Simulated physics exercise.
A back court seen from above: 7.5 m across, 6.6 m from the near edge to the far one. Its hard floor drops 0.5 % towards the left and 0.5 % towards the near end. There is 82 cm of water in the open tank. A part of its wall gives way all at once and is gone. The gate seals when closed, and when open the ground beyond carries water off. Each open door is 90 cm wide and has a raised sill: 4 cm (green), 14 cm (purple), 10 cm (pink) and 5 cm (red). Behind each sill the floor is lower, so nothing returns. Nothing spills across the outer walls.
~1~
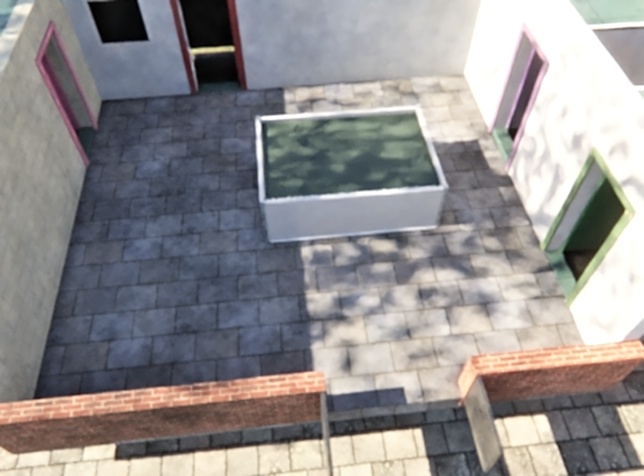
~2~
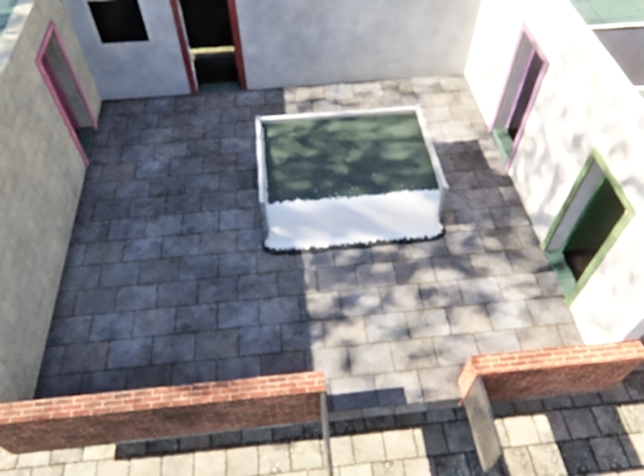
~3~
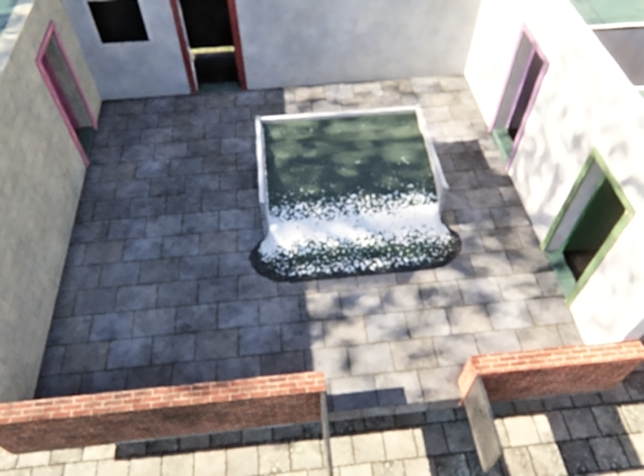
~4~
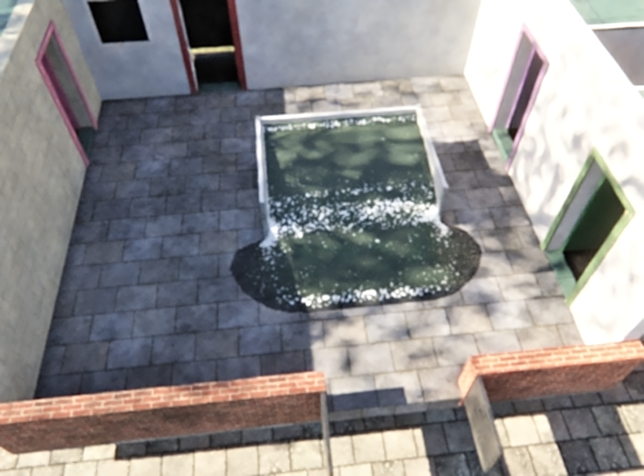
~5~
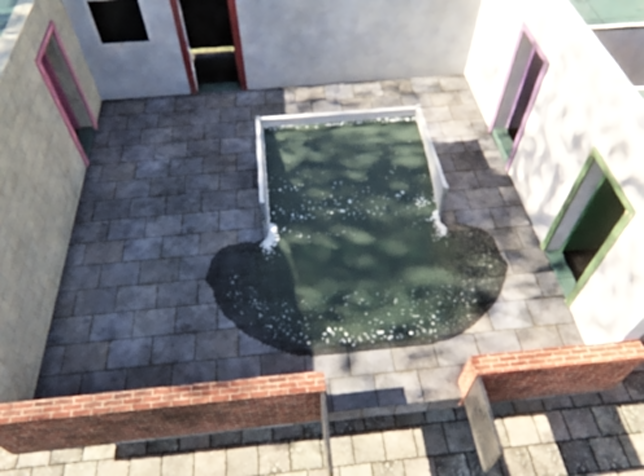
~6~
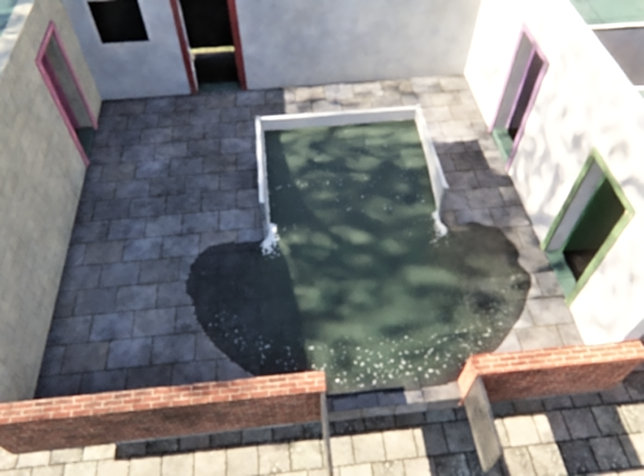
Dark green water poured out through the near side of an open tank in a paved courtyard, foaming white at first, then spread across the grey floor in a wide, rounded pool towards the low brick walls.
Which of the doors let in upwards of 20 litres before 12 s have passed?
Within that time: At the green door it goes over the limit; at the purple door it keeps below the limit; at the pink door it keeps below the limit; at the red door it keeps below the limit.
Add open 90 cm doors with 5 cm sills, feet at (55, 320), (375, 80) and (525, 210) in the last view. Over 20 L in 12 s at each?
In that order: Over, below, below.
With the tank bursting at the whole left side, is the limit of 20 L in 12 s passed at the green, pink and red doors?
Then: Green past it, pink over, red above.
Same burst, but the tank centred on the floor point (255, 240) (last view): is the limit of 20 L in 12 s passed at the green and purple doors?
Then: Green over, purple not over.
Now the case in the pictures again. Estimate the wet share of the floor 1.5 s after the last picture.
About 35 per cent.
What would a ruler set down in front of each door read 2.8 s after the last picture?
In cm: Green 9, purple 1, pink 0, red 0.
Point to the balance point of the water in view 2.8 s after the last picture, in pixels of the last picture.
Near (320, 288).
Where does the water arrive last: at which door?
It is the red one.
Then, 0.7 s after the last picture water covers 35 % of the floor and is deepest (43 cm) near (310, 396); green door 6 cm at the sill, 0 L in, purple door not reached, pink door not reached, red door not reached.
Then, 1.5 s after the last picture water covers 35 % of the floor and is deepest (42 cm) near (588, 366); green door 9 cm at the sill, 7 L in, purple door not reached, pink door not reached, red door not reached.
Then, 2.8 s after the last picture water covers 50 % of the floor and is deepest (30 cm) near (43, 424); green door 9 cm at the sill, 37 L in, purple door not reached, pink door not reached, red door not reached.
Then, 6.3 s after the last picture water covers 90 % of the floor and is deepest (12 cm) near (99, 115); green door 6 cm at the sill, 64 L in, purple door 2 cm at the sill, 0 L in, pink door 3 cm at the sill, 0 L in, red door 7 cm at the sill, 1 L in.
Then, 11.3 s after the last picture water covers 100 % of the floor and is deepest (8 cm) near (316, 148); green door 2 cm at the sill, 68 L in, purple door 3 cm at the sill, 0 L in, pink door 6 cm at the sill, 0 L in, red door 6 cm at the sill, 5 L in.
